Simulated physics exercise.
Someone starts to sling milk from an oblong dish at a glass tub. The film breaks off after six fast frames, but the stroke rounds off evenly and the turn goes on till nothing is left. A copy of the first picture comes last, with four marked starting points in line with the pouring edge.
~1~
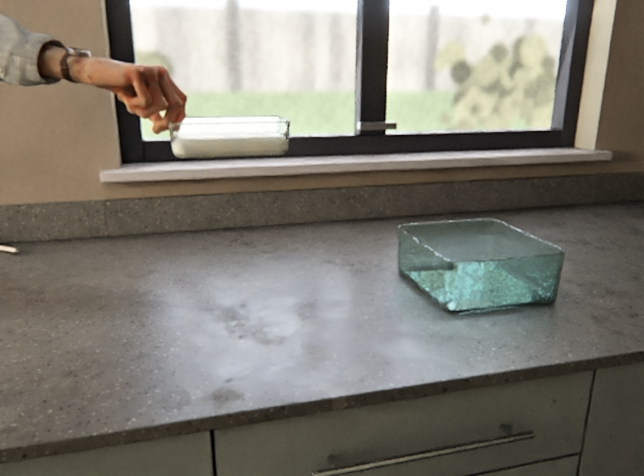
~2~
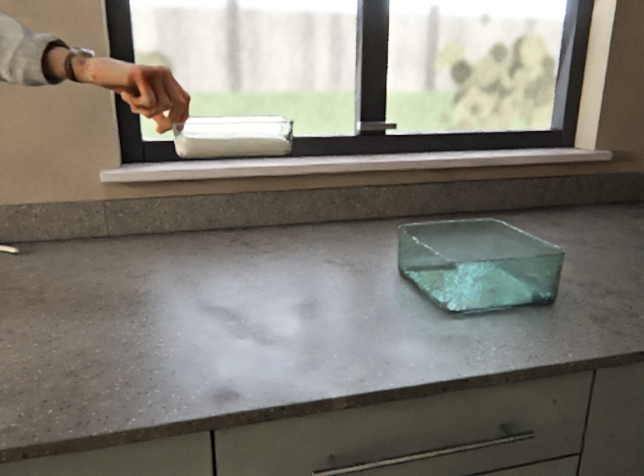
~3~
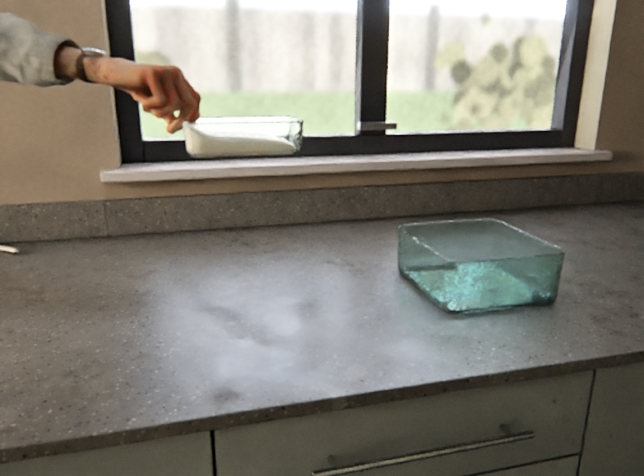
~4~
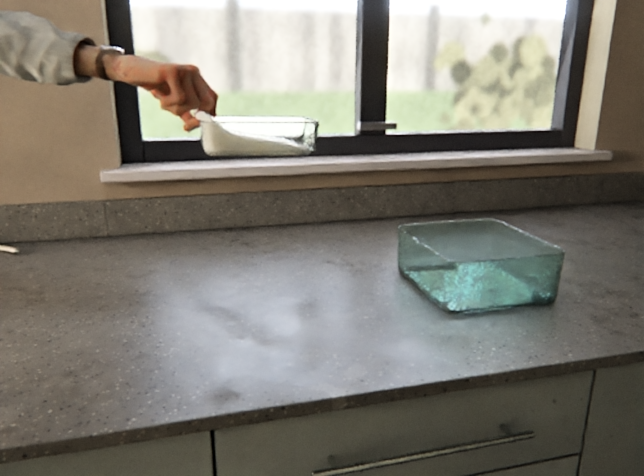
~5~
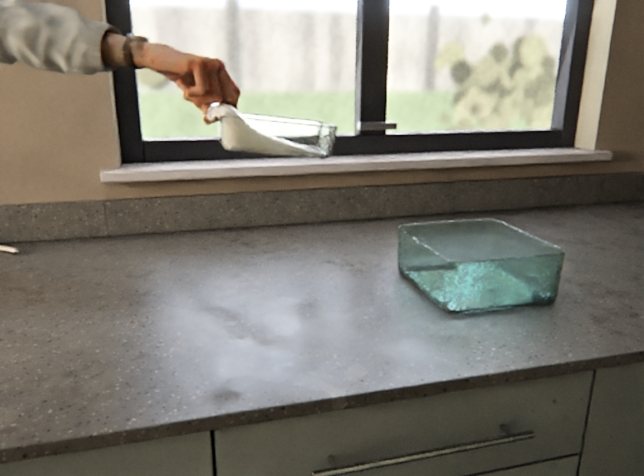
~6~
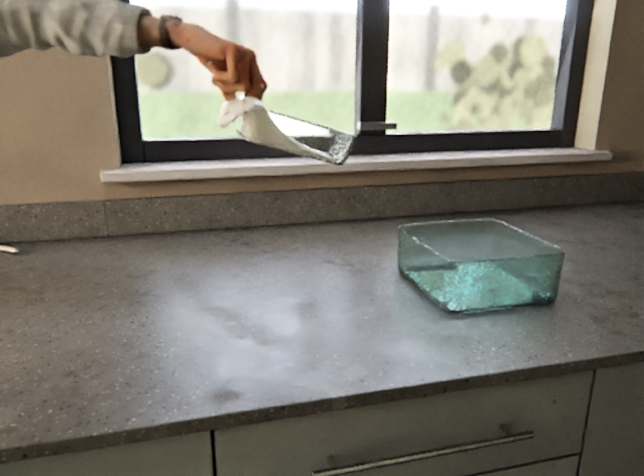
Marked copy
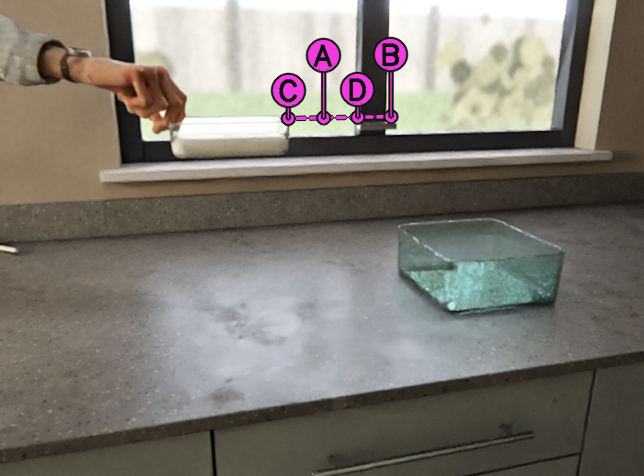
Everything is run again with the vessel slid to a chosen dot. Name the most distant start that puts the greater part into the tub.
A is the one.
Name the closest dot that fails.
It is C.
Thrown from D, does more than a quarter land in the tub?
Yes.
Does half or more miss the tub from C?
Yes, it does.
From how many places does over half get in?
Three of the four.
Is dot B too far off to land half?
No, not at all.
On the marked copy, A at (323, 117); B at (390, 116); C at (288, 118); D at (357, 117).
Choosing A, about 63 % lands in the tub, 28 % falls short and 9 % goes beside or beyond.
Choosing B, about 77 % lands in the tub, 15 % falls short and 8 % goes beside or beyond.
Choosing C, about 16 % lands in the tub, 82 % falls short.
Choosing D, about 71 % lands in the tub, 19 % falls short and 10 % goes beside or beyond.
